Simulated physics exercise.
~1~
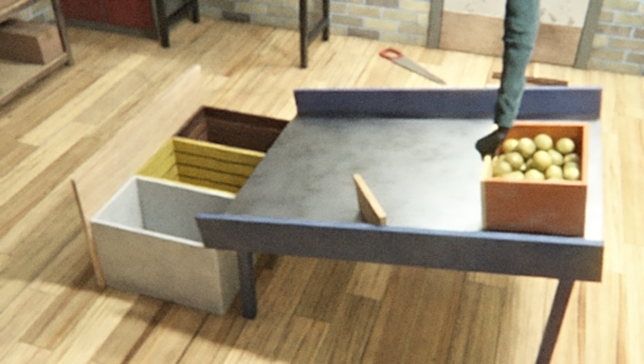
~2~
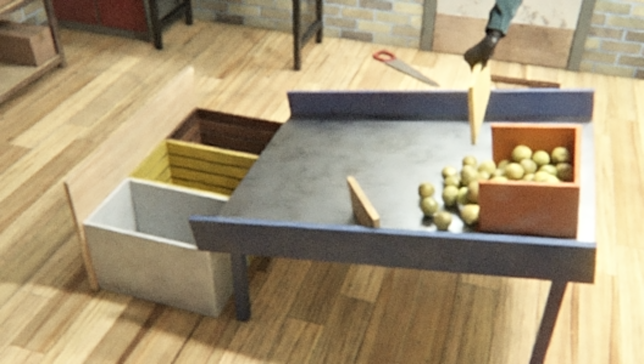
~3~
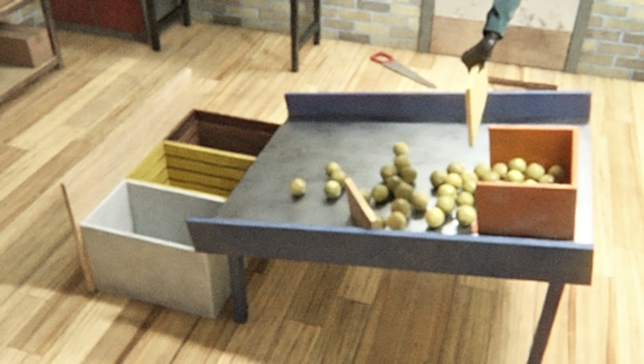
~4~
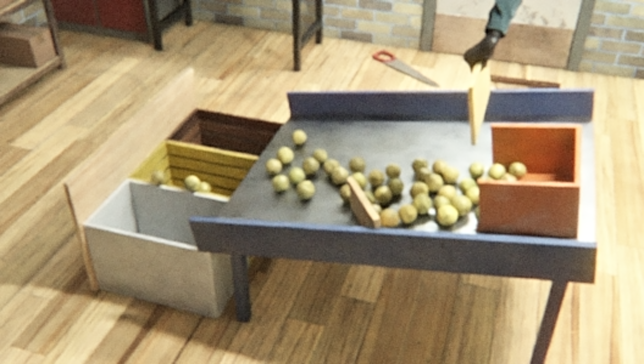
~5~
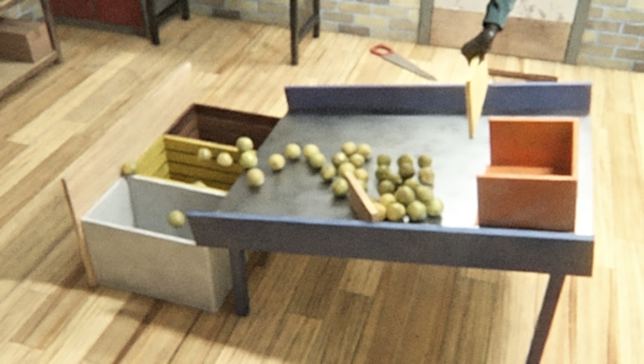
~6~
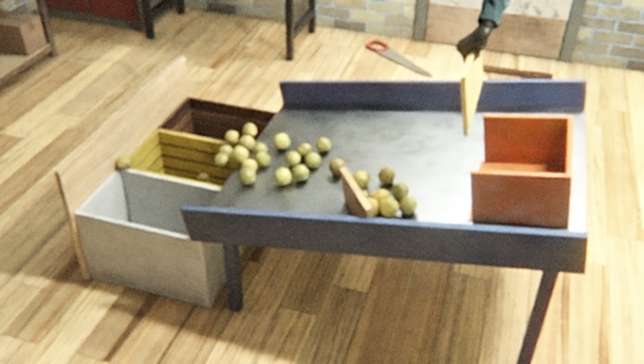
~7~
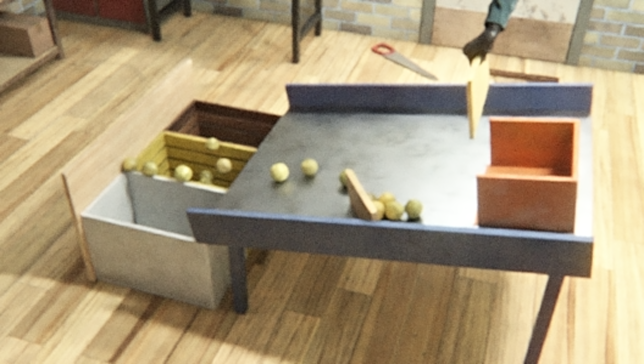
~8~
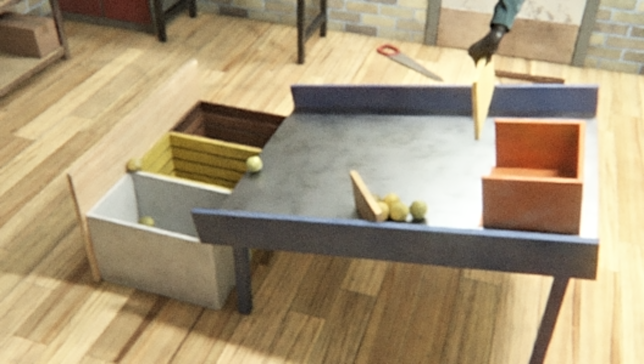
In the video, a gloved hand lifts a gate from an orange pen, and yellow apples roll left down a sloped table past an angled board, dropping mostly into a yellow tub, with a few in neighboring containers and a small cluster left resting against the board.
